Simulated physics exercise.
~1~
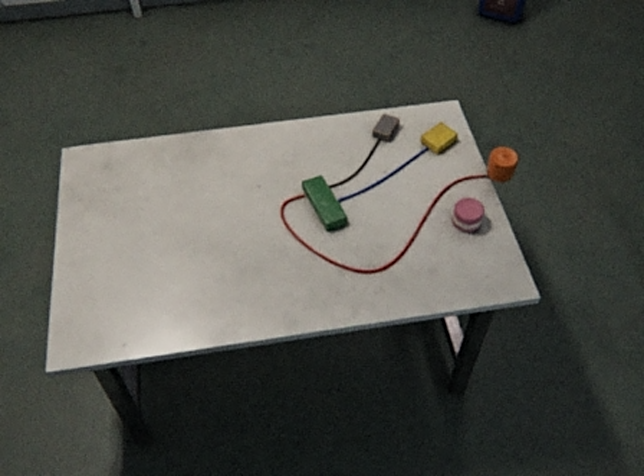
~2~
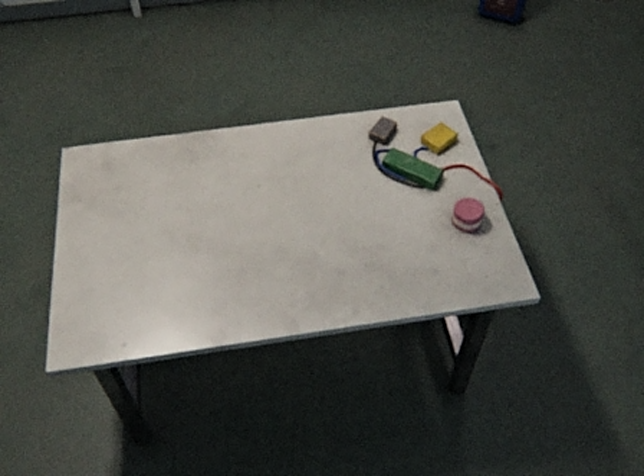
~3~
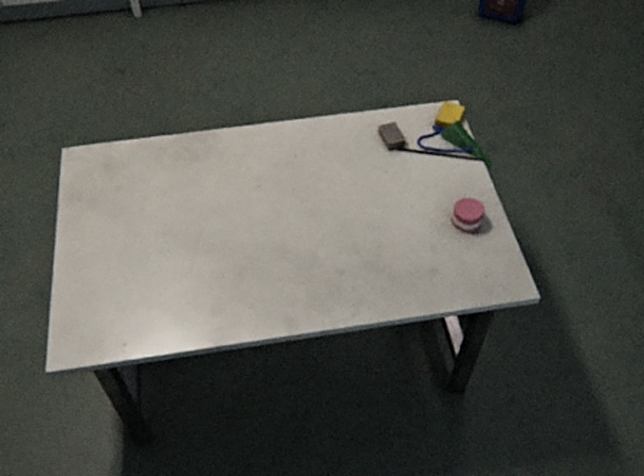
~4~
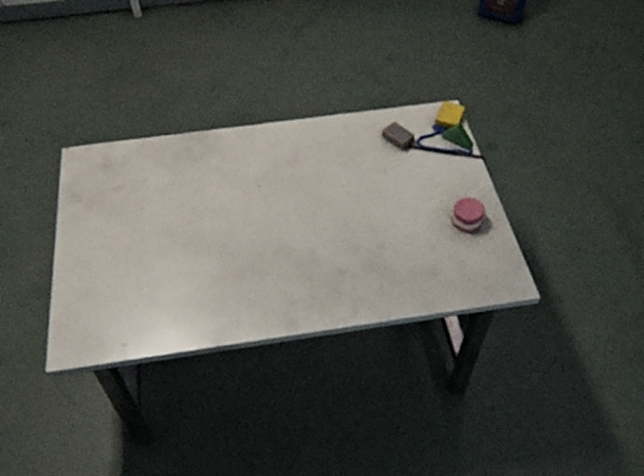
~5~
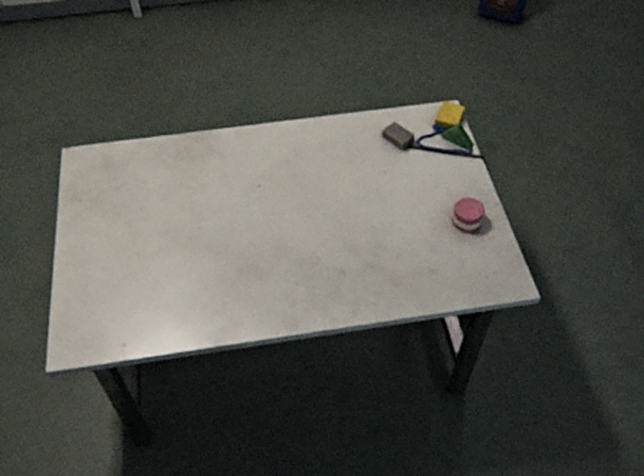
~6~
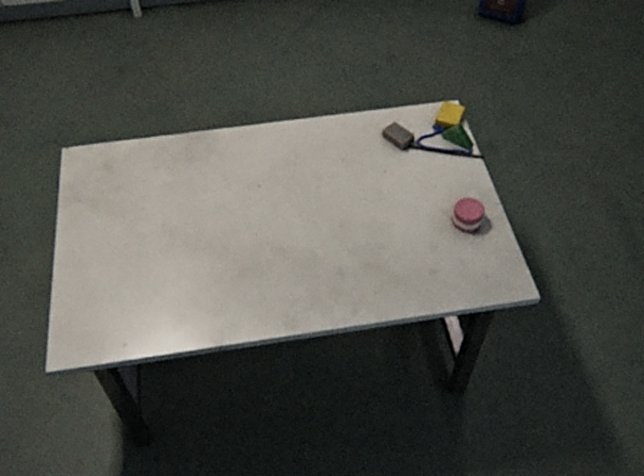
An orange speaker sits at the right edge of a pale table, joined by a red cable to a green power strip, which is also wired to a grey drive and a yellow charger. The speaker drops out of view over the edge, and the red cable draws the strip to the right. The strip then swings around and tips onto its side near the far right corner, as the charger and drive shift a little and the red cable disappears. The drive slides slightly farther right. Everything then rests near the corner, the pink tin never having moved.
